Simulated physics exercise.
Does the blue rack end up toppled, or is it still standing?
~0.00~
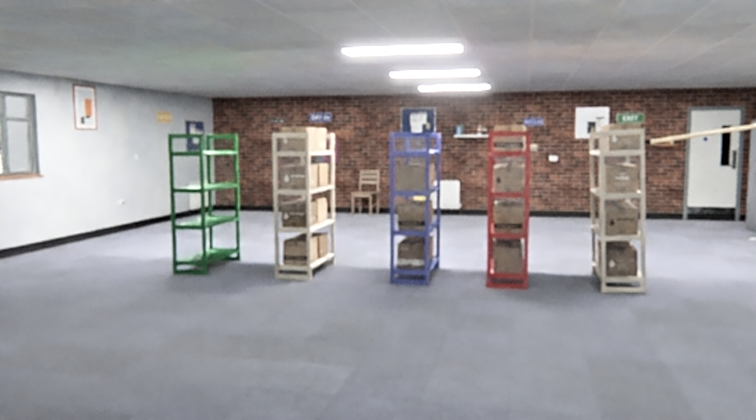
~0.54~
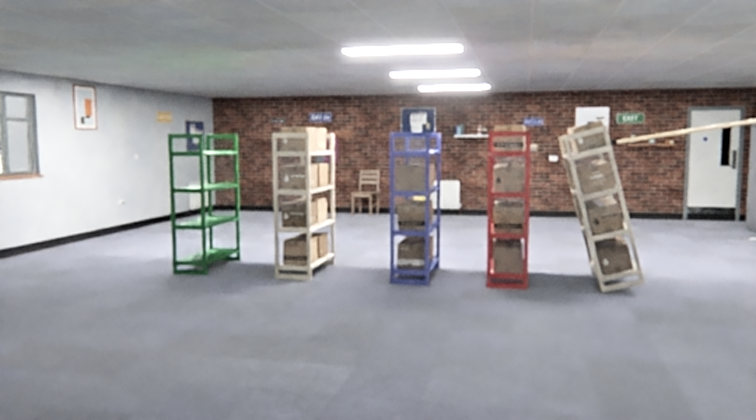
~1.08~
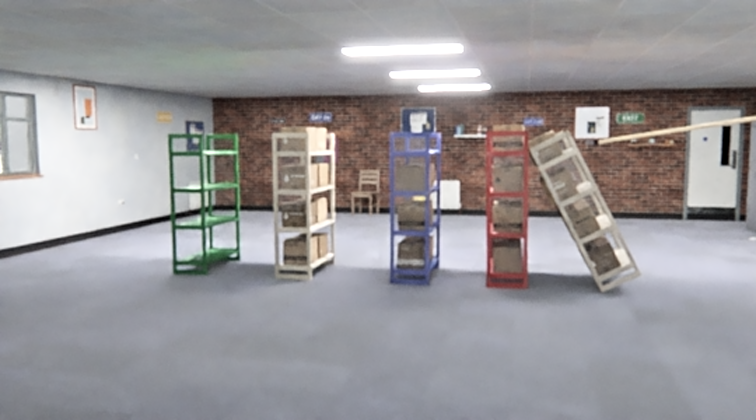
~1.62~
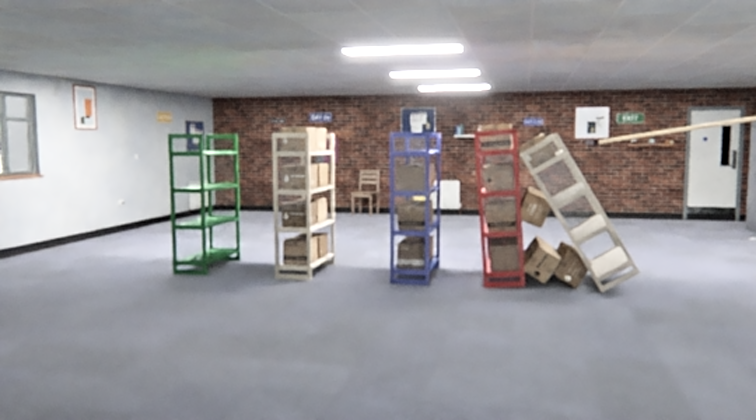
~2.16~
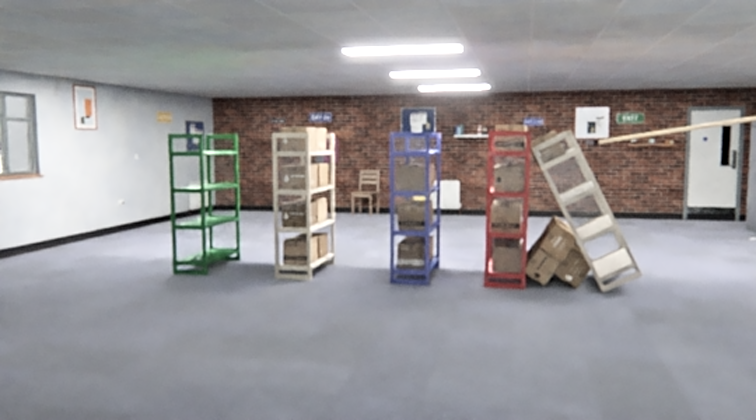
The blue rack is still standing. The leaning cream rack is stopped by the red one, and nothing reaches the blue rack.
